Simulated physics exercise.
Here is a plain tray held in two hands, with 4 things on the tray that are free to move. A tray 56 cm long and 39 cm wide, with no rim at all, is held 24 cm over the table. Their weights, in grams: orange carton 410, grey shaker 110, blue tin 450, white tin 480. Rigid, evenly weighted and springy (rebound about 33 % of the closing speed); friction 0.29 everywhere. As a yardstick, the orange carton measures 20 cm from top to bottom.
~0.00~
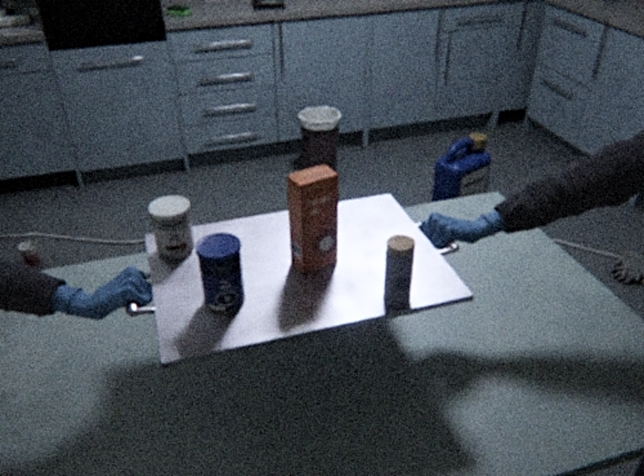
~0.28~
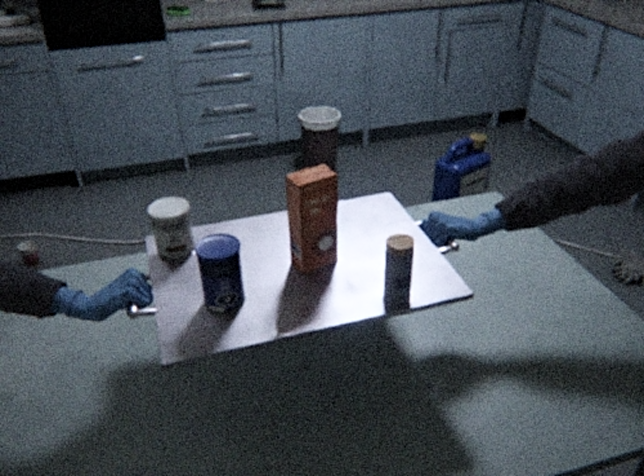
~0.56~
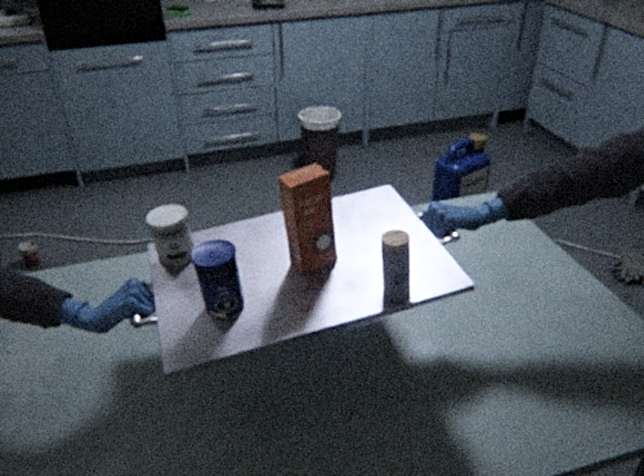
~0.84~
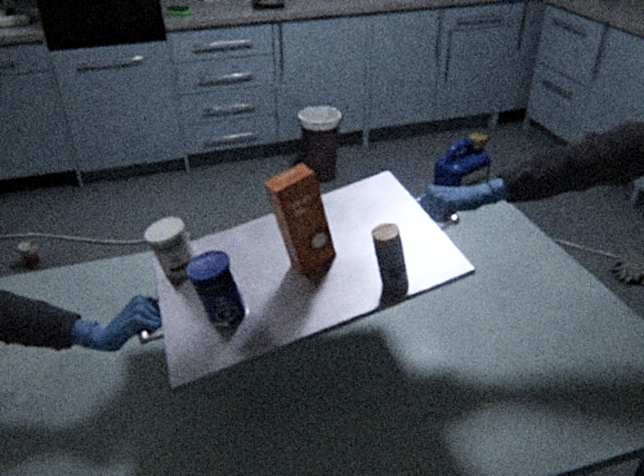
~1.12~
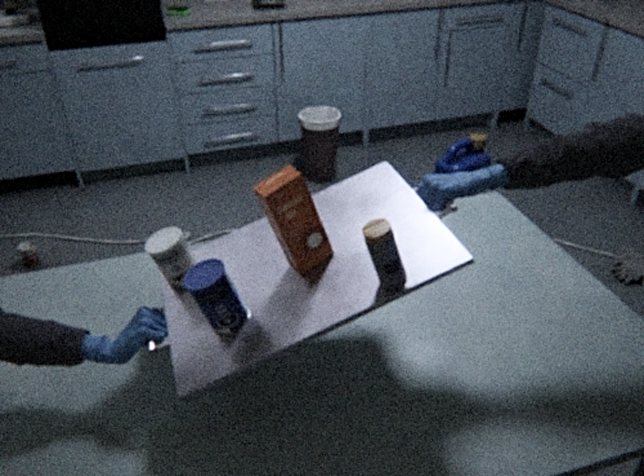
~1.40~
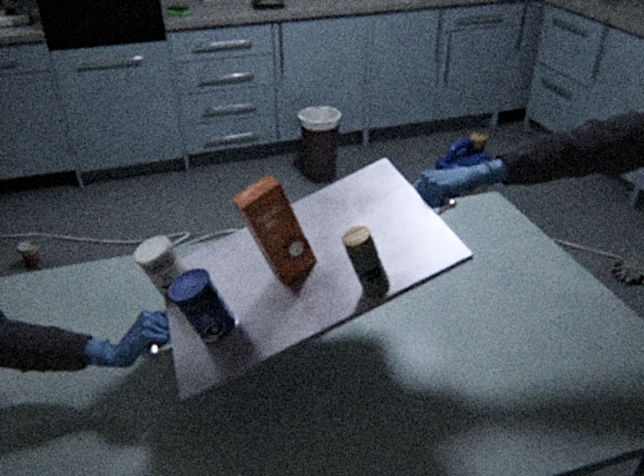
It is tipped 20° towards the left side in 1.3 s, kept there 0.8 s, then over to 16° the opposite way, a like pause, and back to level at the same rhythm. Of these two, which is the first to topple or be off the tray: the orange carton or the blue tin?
It is the second, the blue tin.
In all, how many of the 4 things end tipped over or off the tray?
4 of them.
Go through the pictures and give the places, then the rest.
The first frame shows tray level; orange carton (314, 220); blue tin (222, 273).
The second frame shows tray tilted 1°, left edge down; grey shaker (398, 270); white tin (173, 230).
The third frame shows tray tilted 5°, left edge down; grey shaker (396, 266); white tin (172, 237).
The fourth frame shows tray tilted 13°, left edge down; grey shaker (391, 259); white tin (174, 249).
The fifth frame shows tray tilted 18°, left edge down; grey shaker (385, 254); white tin (175, 258).
The sixth frame shows tray tilted 20°, left edge down; orange carton (276, 231) slid 4 cm; blue tin (204, 307) slid 3 cm.
After 1.90 s, tray tilted 20°, left edge down; blue tin and white tin now off the tray; orange carton slid 25 cm near (179, 279); grey shaker slid 23 cm.
After 2.50 s, tray tilted 16°, left edge down; orange carton and grey shaker now off the tray.
After 3.10 s, tray tilted 9°, right edge down.
After 4.70 s, tray tilted 13°, right edge down.
At rest (6.1 s), off the tray, orange carton, grey shaker, blue tin and white tin. Seen from the same camera at the end, orange carton near (82, 377), blue tin near (105, 428). Orange carton went at 2.02 s; blue tin went at 1.74 s.
